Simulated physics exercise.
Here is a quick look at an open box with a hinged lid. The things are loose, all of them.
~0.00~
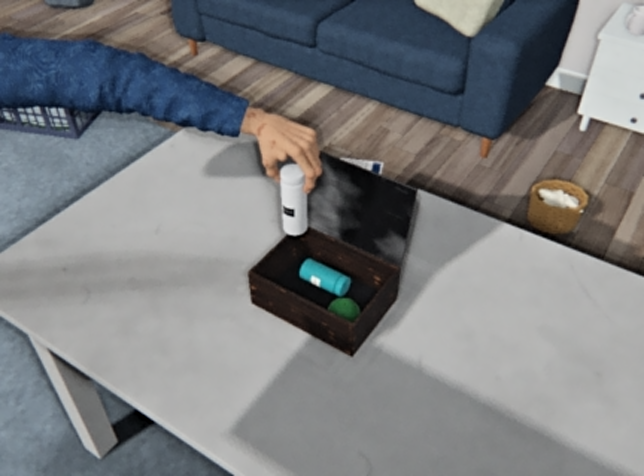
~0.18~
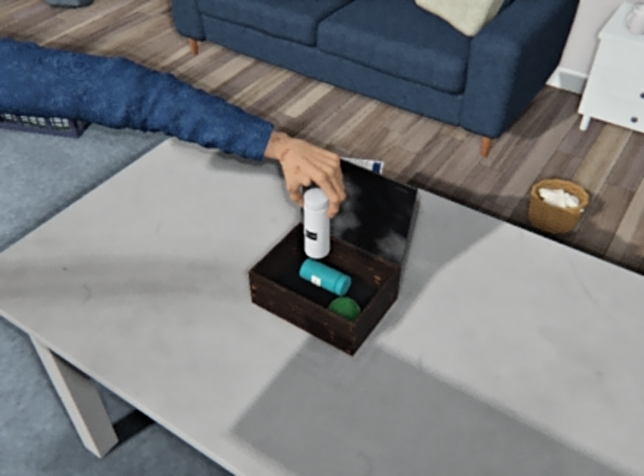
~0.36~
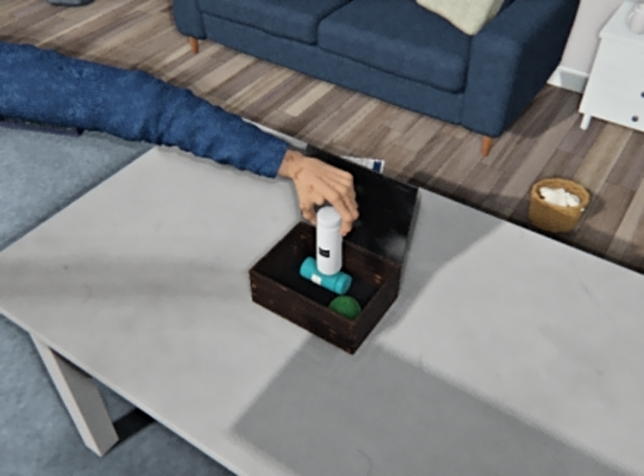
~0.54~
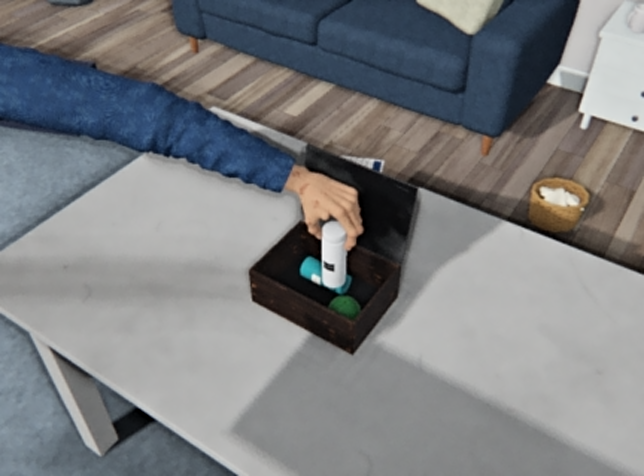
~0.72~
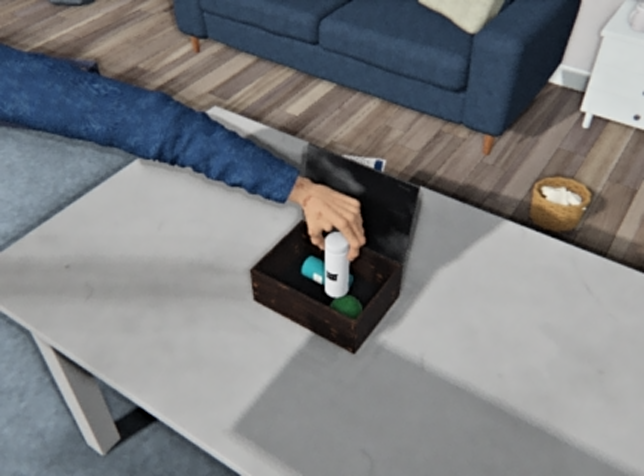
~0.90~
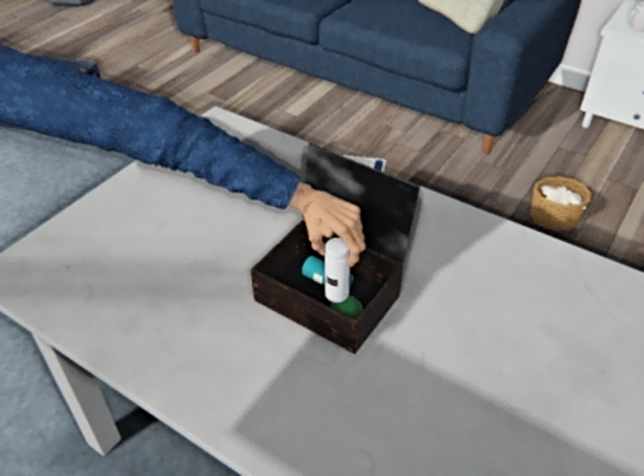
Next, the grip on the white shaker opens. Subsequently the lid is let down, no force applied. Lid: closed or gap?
My guess: The lid reaches the rim.
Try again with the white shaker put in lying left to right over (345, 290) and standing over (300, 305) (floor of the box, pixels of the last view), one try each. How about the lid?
Packed the first way the lid lowers fully; packed the second way it is left gaping.
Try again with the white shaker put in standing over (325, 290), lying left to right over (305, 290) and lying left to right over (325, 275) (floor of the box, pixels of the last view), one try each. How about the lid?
With the first placement it remains raised; with the second it settles down; with the third it settles down.
After 1.30 s, white shaker on its side near (309, 289); green apple rolled a little.
After 2.20 s, lid 78° above the rim; white shaker on its side near (307, 290).
After 2.70 s, lid 45° above the rim; white shaker on its side near (307, 290).
After 3.10 s, lid 13° above the rim; white shaker on its side near (307, 290).
At rest (3.7 s), lid shut; tipped over in the box, white shaker; the other 2 in place. Seen from the same camera at the end, white shaker near (308, 289).
